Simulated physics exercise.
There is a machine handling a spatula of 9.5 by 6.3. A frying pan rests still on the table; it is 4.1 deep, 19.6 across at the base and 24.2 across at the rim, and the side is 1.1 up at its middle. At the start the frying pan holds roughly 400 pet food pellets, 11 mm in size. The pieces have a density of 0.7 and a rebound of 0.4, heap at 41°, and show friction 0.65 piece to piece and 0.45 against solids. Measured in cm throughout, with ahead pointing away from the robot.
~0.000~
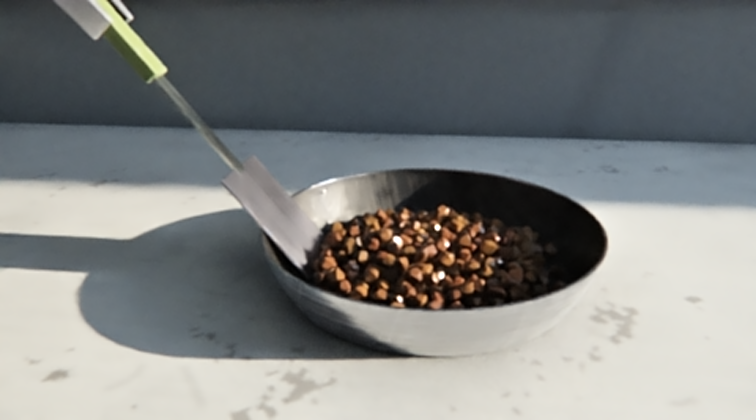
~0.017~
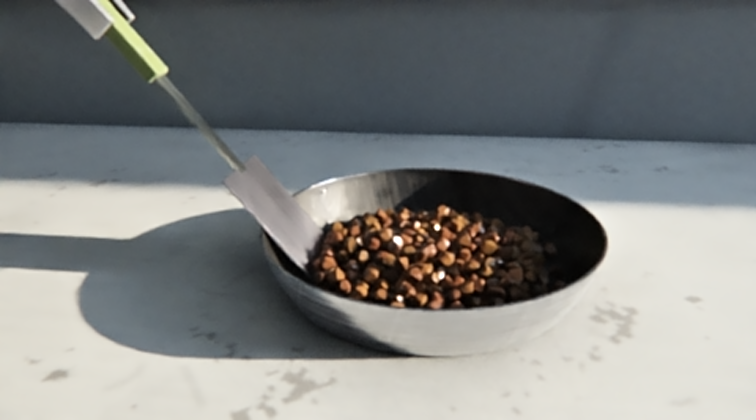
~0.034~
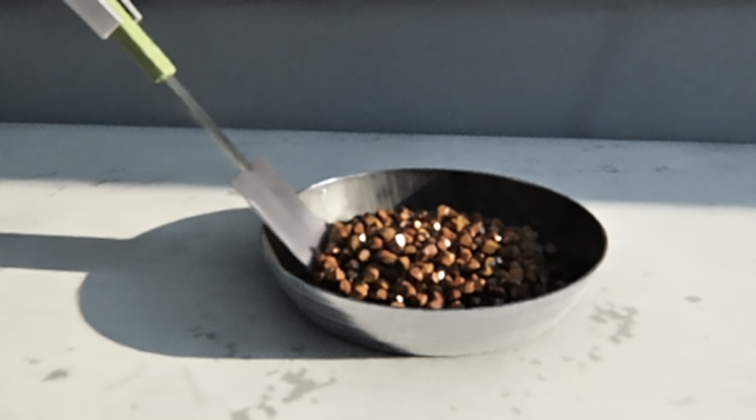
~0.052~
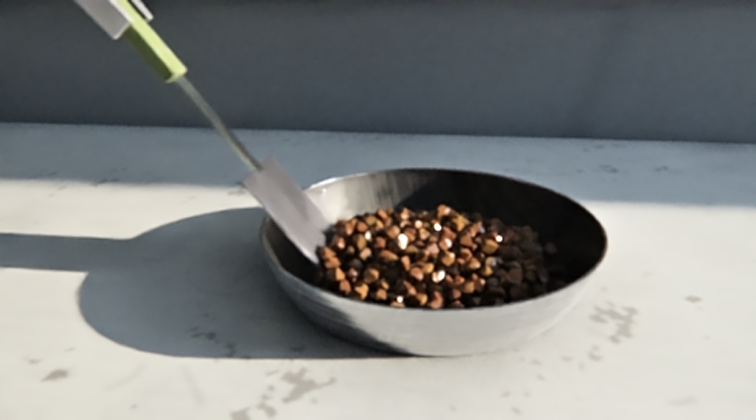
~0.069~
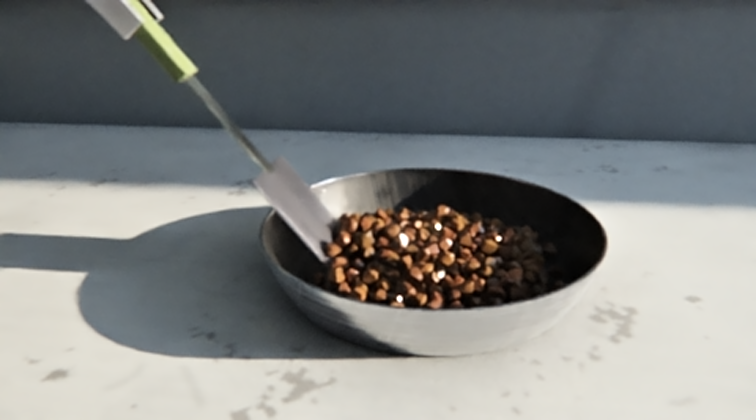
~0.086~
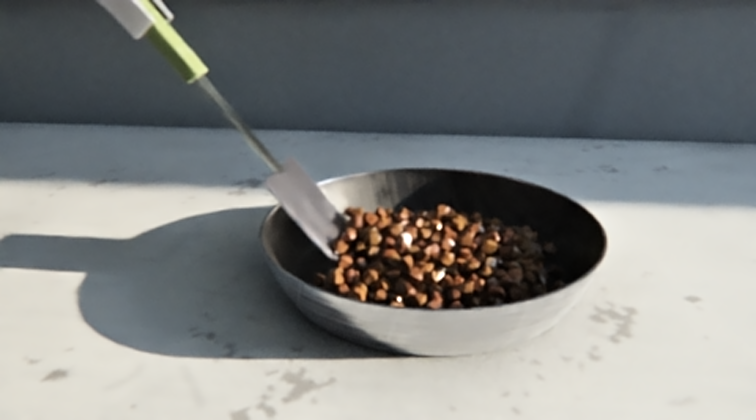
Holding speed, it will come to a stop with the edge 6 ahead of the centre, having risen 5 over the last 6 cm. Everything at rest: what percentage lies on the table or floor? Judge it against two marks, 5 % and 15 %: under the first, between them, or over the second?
Under the first, so below 5 %.
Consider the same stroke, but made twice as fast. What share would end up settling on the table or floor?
I'd reckon close to 15 per cent.
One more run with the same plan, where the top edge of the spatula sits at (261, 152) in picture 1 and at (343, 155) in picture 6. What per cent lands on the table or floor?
5 per cent.
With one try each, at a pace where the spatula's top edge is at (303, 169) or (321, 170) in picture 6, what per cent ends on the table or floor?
That comes to about 10 and about 15 percent, in that order.
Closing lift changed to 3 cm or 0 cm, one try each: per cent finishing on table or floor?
Try one gives about 0 in a hundred, try two about 0 in a hundred.
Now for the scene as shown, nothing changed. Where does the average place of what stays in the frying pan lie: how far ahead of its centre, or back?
Ahead of centre, near 3.5 centimetres.
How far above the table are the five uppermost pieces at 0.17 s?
4 cm.
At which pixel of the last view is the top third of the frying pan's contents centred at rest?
You'll find it at about (532, 251).
By 0.17 s, sloping 51°, highest piece 4 above the table; 396 in the frying pan.
By 0.26 s, sloping 51°, highest piece 6 above the table; 396 in the frying pan.
By 0.50 s, sloping 51°, highest piece 5 above the table; 395 in the frying pan, 1 on the blade or in flight.
By 1.55 s, sloping 51°, highest piece 4 above the table; 395 in the frying pan, 1 on the table or floor.
Final count, 395 in the frying pan, 1 on the table or floor. That is 0 % on the table or floor.
